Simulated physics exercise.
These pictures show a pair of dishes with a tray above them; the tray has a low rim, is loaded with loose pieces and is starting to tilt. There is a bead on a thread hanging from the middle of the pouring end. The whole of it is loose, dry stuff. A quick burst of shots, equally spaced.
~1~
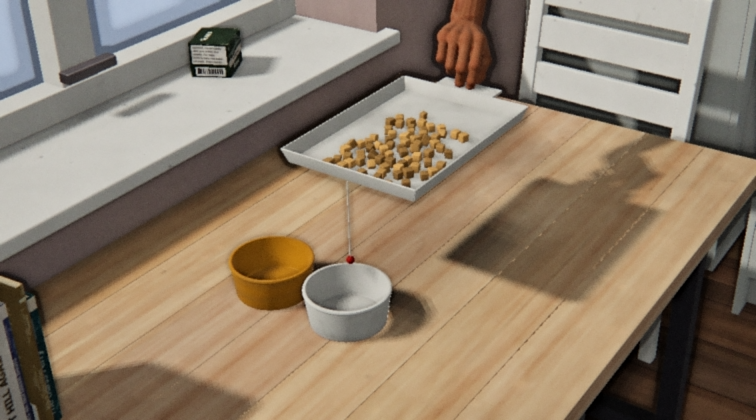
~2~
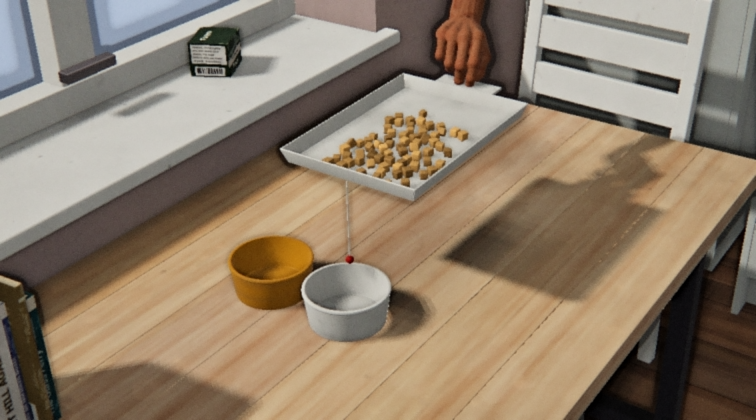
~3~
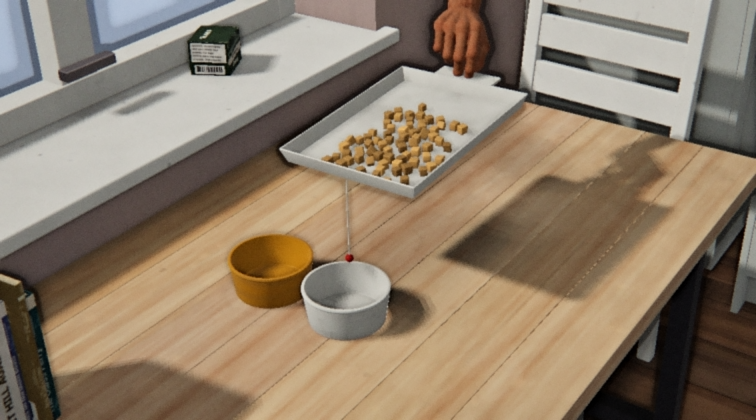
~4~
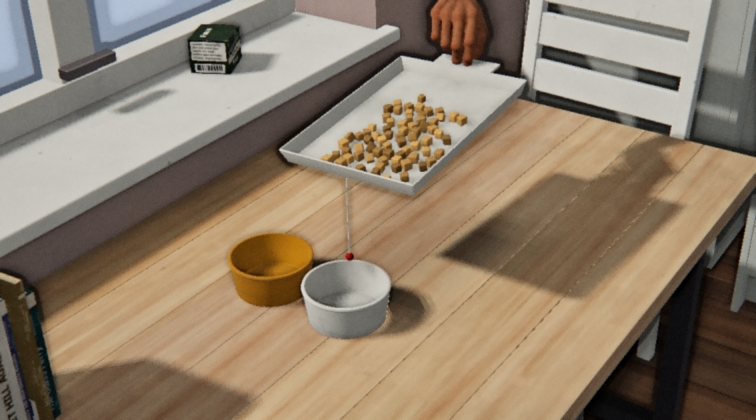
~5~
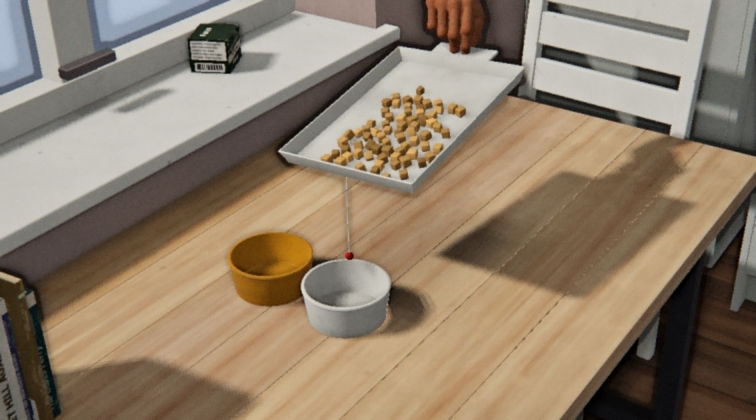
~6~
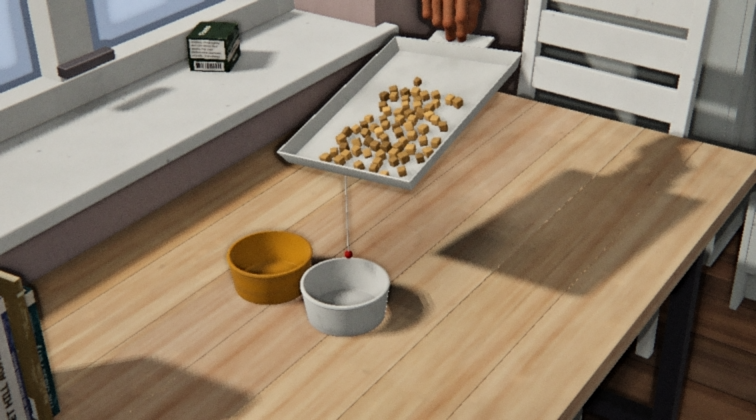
A dark hand steadily raised the far end of a white tray of small wooden cubes, tilting it above an orange dish and a white one, while the cubes stayed bunched together on it.
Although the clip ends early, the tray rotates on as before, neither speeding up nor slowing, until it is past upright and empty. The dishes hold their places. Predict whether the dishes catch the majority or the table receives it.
The dishes catch the majority.
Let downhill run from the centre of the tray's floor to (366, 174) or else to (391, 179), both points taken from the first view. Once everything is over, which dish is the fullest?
Going by the two slopes in order, it's the right-side one and then the right-side one.
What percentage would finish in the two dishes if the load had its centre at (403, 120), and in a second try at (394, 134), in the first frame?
In order, roughly 80 % and 90 %.
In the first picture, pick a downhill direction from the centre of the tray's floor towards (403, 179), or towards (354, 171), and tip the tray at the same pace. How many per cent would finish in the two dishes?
30 % and 60 %, roughly.
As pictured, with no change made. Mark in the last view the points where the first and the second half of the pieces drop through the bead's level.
About (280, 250), and after that about (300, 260).
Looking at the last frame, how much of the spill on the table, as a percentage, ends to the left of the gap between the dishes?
I'd put it at around 80 per cent.
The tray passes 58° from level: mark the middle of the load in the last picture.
Somewhere about (329, 148).
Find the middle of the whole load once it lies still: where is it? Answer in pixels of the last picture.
Roughly at (276, 286).
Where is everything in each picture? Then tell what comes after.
The first frame shows corners of the pouring end at (288, 148) and (414, 187), level; middle of the load at (401, 148), small wooden cubes; left dish at (246, 290); right dish at (322, 321); bead on its thread at (351, 260).
The second frame shows corners of the pouring end at (288, 148) and (413, 186), level; middle of the load at (401, 147).
The third frame shows corners of the pouring end at (287, 148) and (412, 184), tipped barely, lowest at the left corner; middle of the load at (400, 143).
The fourth frame shows corners of the pouring end at (287, 148) and (411, 181), tipped a little, lowest at the left corner; middle of the load at (400, 138).
The fifth frame shows corners of the pouring end at (286, 149) and (410, 180), tipped a little, lowest at the left corner; middle of the load at (398, 133).
The sixth frame shows corners of the pouring end at (285, 150) and (408, 177), tipped clearly, lowest at the left corner; middle of the load at (396, 128); left dish at (244, 284); right dish at (320, 316).
Soon, tray tipped steeply; nearly all on the tray; a small part in the air.
A while on, tray tipped right over; most on the tray; a small part in the left dish; a small part outside both.
Towards the end, tray tipped past a quarter turn; about a quarter in the right dish; about half in the left dish; about a quarter outside both.
Finally, tray tipped past a quarter turn; about a quarter in the right dish; about half in the left dish; about a quarter outside both.
